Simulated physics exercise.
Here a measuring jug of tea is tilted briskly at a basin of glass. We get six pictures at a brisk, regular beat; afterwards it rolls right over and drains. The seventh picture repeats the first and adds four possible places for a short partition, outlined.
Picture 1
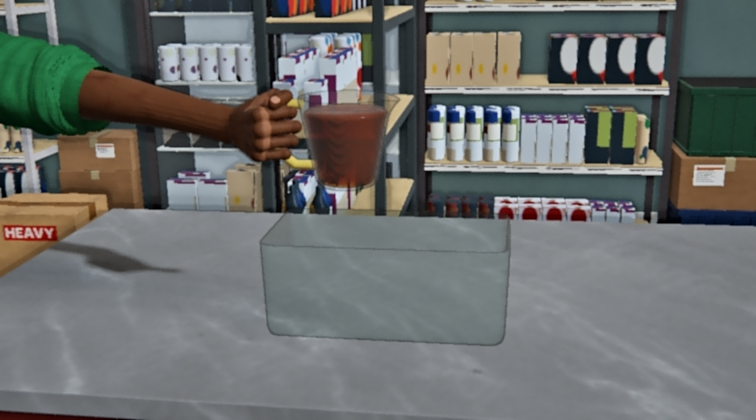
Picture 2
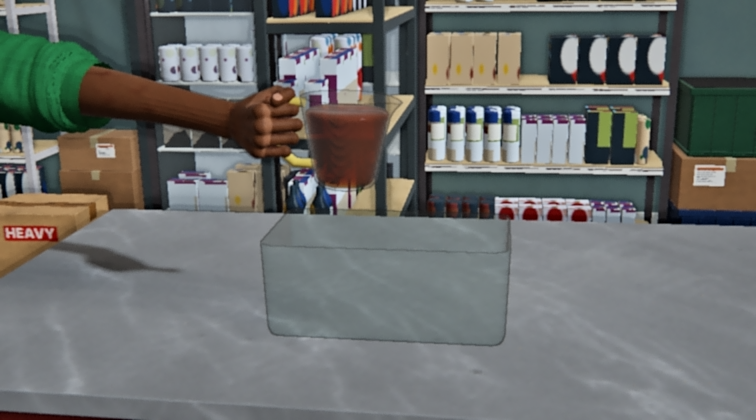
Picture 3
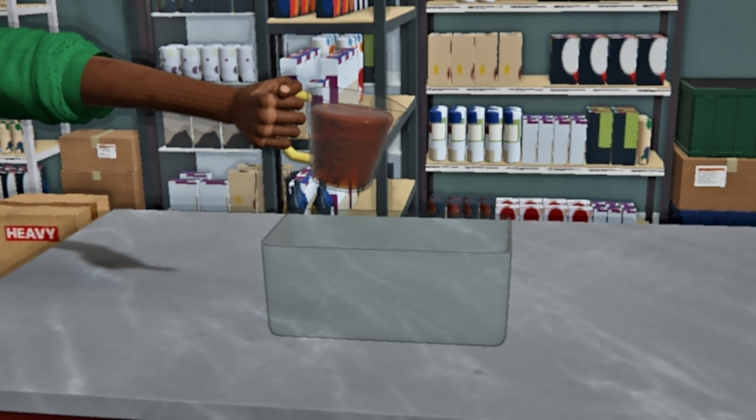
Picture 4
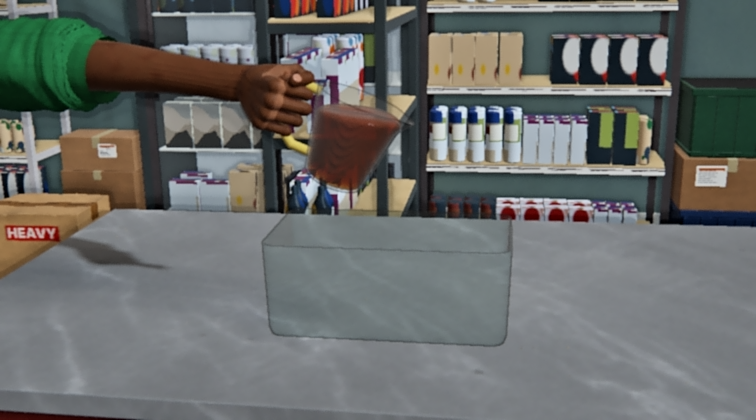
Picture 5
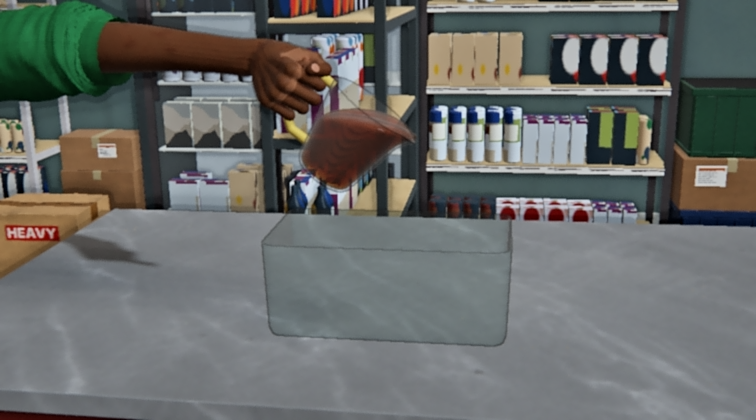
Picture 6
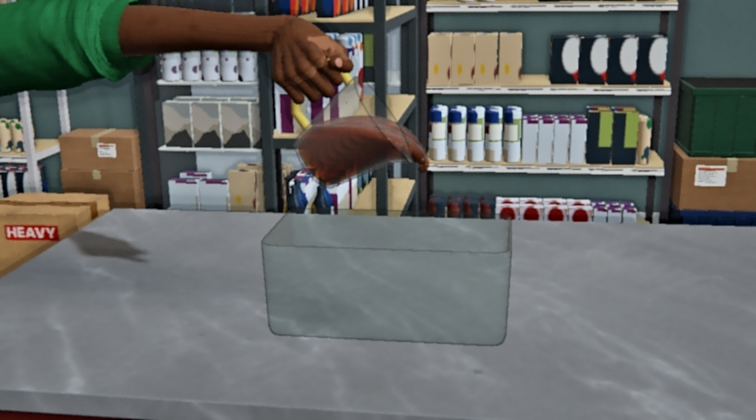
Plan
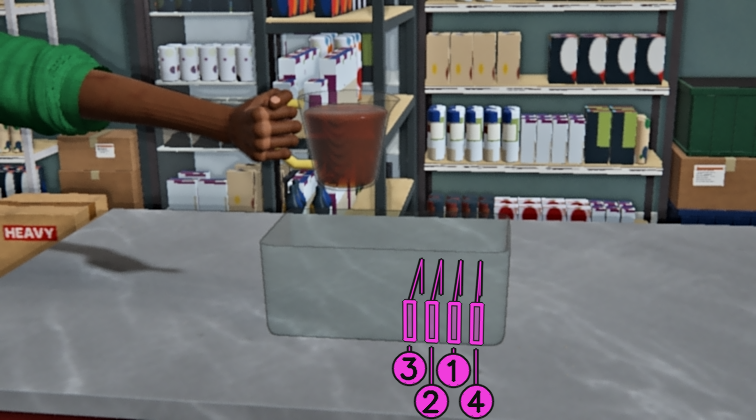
A dark-skinned hand in a green sleeve reaches from the left, holding a clear, yellow-handled jug of reddish-brown liquid above a clear rectangular basin. The basin sits on a gray marbled counter, seen from the front by a still camera, with stocked shelves and brown boxes behind. The hand tips the jug rightward, slightly at first, then steeply, and the liquid slides to the lip and just over it.
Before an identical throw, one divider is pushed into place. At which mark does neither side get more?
Choose 3.
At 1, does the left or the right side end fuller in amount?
The left side.
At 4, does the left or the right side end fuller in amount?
More ends on the left.
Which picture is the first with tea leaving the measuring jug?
In picture 5.
On the marked copy, 1 at (453, 348); 2 at (431, 347); 3 at (409, 346); 4 at (475, 350).
If 1 is chosen, about 83 % ends left of the wall and 15 % right of it.
If 2 is chosen, about 67 % ends left of the wall and 26 % right of it; 6 % is lost outside.
If 3 is chosen, about 44 % ends left of the wall and 51 % right of it; 6 % is lost outside.
If 4 is chosen, about 90 % ends left of the wall and 7 % right of it.
